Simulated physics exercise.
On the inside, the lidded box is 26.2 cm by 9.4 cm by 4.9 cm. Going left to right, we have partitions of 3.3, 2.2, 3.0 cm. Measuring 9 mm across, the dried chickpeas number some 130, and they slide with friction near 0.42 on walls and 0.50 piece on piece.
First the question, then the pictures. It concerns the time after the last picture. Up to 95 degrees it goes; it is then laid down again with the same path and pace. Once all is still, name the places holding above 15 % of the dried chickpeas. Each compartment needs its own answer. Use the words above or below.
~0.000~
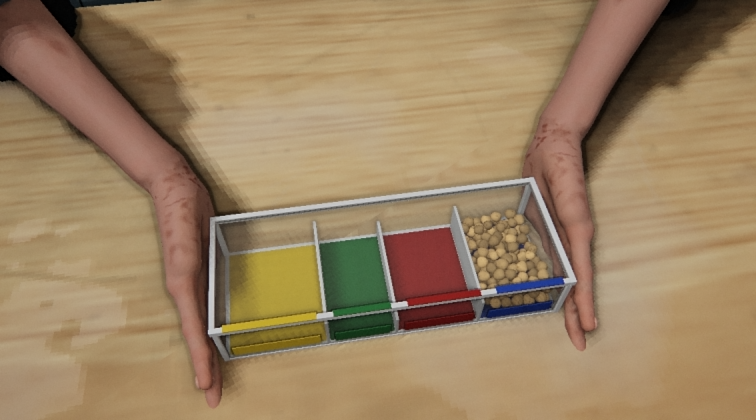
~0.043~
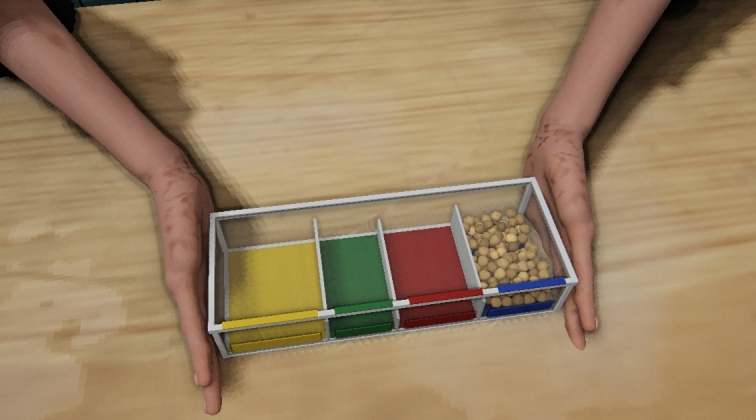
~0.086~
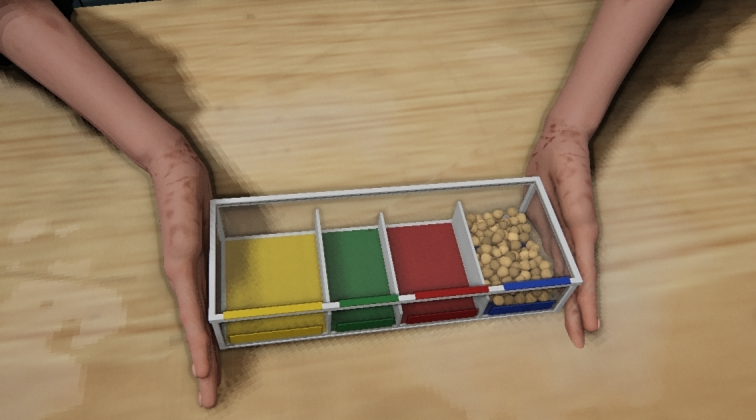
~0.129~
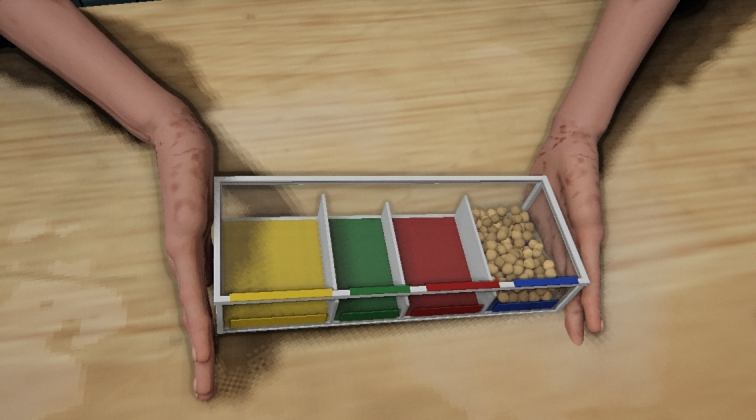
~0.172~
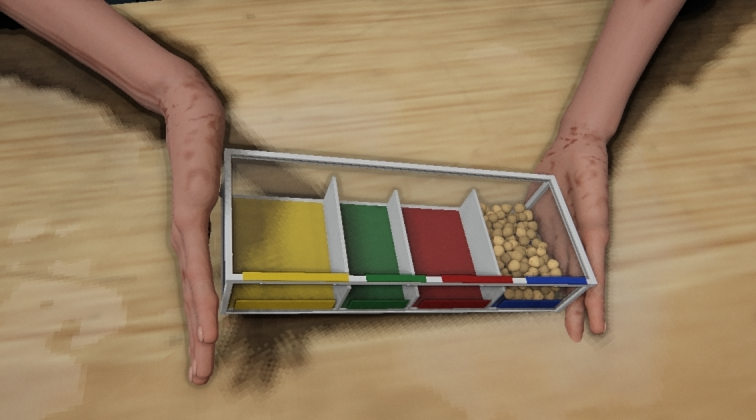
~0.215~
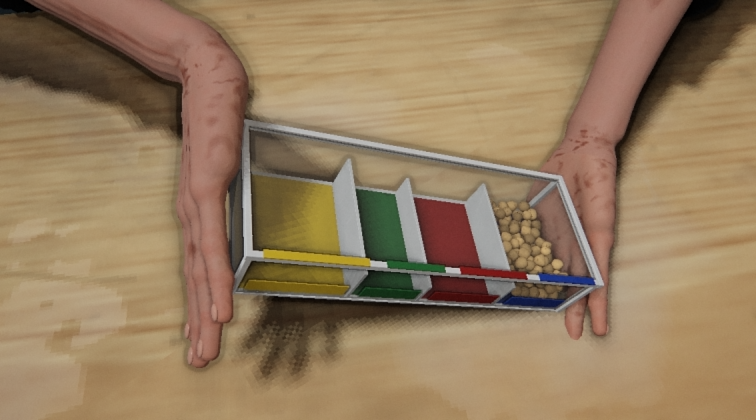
Red: Below; blue: Above; green: Below; yellow: Below.
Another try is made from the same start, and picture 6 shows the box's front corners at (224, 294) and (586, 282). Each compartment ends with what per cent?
Red = 0 %; blue = 100 %; green = 0 %; yellow = 0 %.
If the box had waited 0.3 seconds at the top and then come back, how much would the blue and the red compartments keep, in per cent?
In that case blue keeps 100% and red keeps 0%.
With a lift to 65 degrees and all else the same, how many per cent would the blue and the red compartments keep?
The blue compartment would hold 100 per cent, the red one 0 per cent.
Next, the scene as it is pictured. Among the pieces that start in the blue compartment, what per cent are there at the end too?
That compartment keeps close to 100 per cent of its own pieces.
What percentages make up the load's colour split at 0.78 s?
It splits as red 0, blue 100, green 0 and yellow 0 percent.
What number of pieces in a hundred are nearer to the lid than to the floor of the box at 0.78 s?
Roughly 50 percent of the pieces.
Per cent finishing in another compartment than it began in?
Somewhere around 0 percent.
Then, at 0.78 s, tilt 94 degrees; blue 100 %.
Then, at 1.15 s, tilt 40 degrees; blue 100 %.
After 1.61 s, tilt 0 degrees; blue 100 %.
By 2.0 s all is still; red 0 %, blue 100 %, green 0 %, yellow 0 %.
